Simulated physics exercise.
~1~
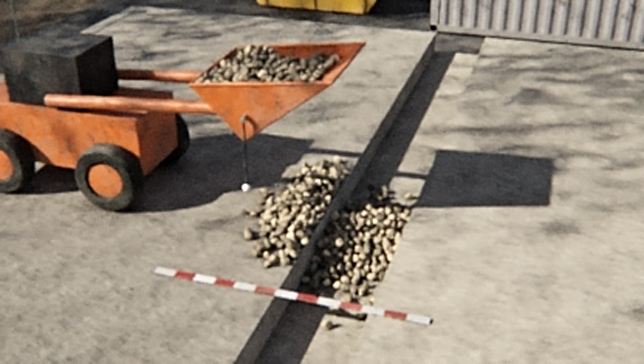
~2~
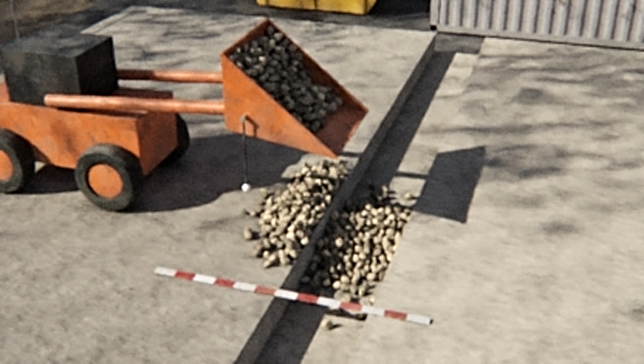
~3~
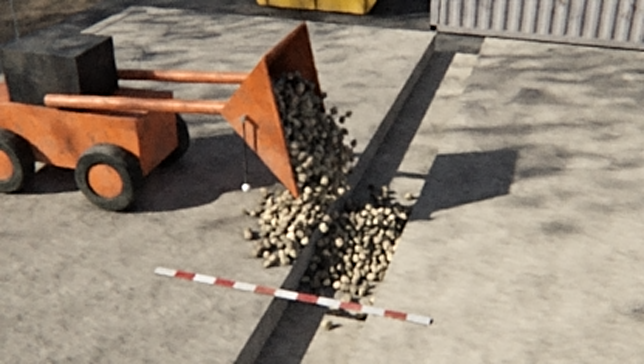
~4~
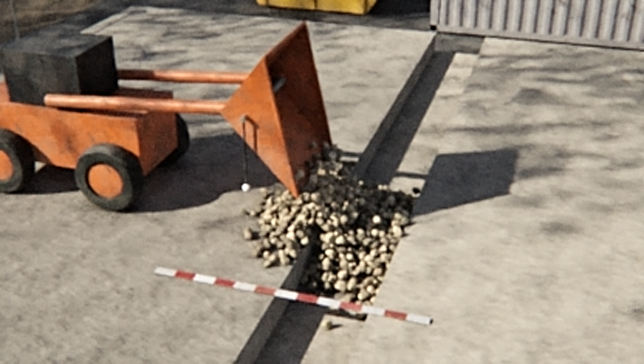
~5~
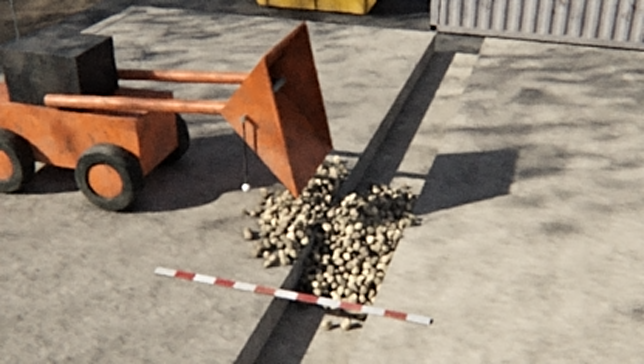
An orange loader tipped its raised bucket forward and poured a load of pale, chunky stones onto an earlier pile straddling the edge of a narrow trench, then held still, its bucket empty, with most of the stones lying in the trench.
